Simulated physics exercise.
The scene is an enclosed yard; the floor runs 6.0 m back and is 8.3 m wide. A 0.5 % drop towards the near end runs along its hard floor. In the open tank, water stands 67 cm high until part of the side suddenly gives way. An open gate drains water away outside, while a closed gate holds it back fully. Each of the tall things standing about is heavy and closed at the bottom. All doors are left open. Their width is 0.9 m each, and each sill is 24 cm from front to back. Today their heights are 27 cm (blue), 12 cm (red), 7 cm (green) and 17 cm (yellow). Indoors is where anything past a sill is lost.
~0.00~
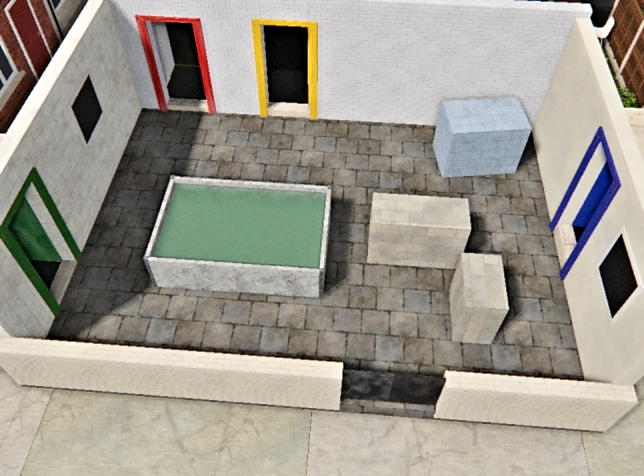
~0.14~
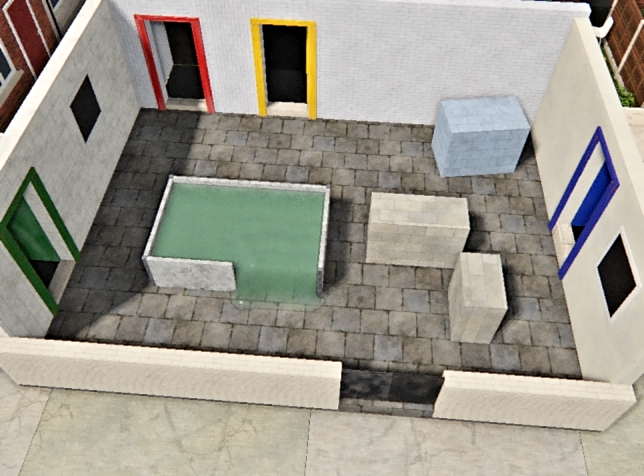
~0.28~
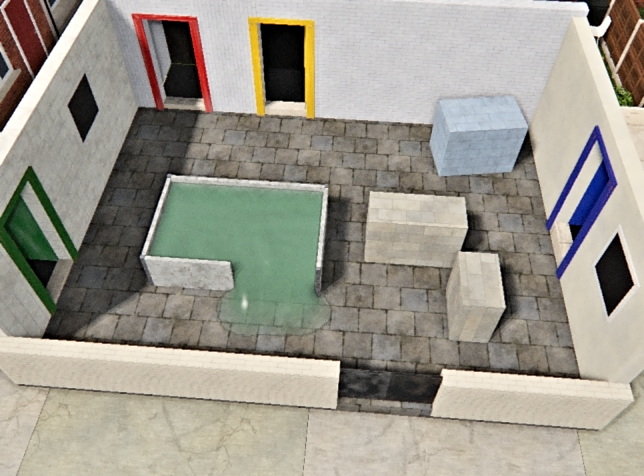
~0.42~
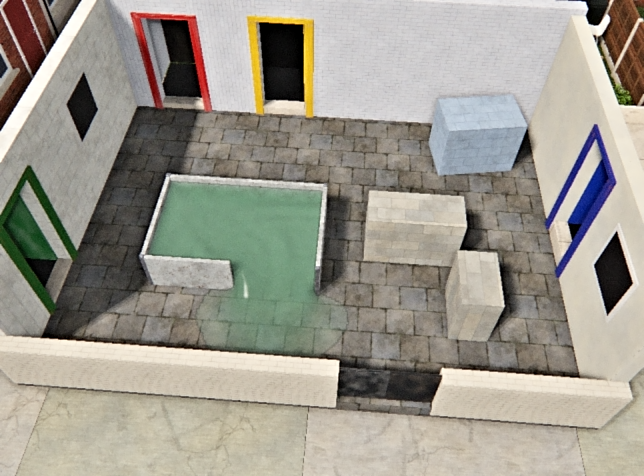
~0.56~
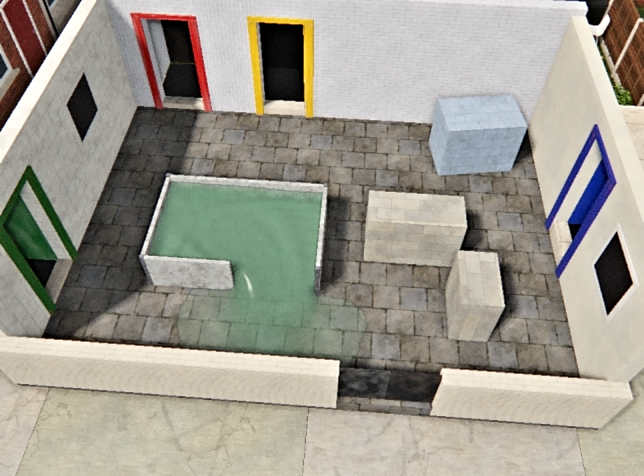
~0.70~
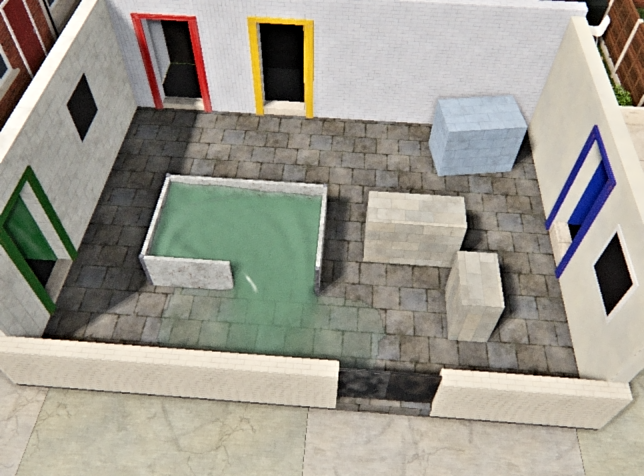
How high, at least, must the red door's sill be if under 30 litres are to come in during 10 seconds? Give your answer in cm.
I would say about 5.5 cm.
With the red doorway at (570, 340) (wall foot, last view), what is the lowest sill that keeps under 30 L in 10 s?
Something near 21 cm.
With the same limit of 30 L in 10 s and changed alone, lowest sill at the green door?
About 13.0 cm at green.
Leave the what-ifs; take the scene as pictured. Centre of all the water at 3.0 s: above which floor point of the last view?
Centre of mass: About (282, 300) px.
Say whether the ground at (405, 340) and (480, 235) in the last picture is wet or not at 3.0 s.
Note: Point one reached; point two not yet reached.
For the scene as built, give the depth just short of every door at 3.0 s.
In cm: Blue 2, red 0, green 17, yellow 0.
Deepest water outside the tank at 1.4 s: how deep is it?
Up to some 48 cm.
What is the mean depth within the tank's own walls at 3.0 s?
Around 28 centimetres.
After 1.4 s water covers 15 % of the floor, deepest (48 cm) near (268, 381); it has not reached the red door.
After 3.0 s water covers 35 % of the floor, deepest (37 cm) near (573, 404); it has not reached the red door.
After 10.0 s water covers 95 % of the floor, deepest (12 cm) near (533, 155); 7 cm at the red door, 0 litres in over its 12 cm sill.
At the red door as built, the water arrived by 4.9 s and peaked near 11 cm at 7.0 s.
Run again over the same 10 s with other heights there, 47 litres in over 4.5 cm, 24 litres over 6 cm. The limit of 30 litres is kept from about 5.5 cm up.
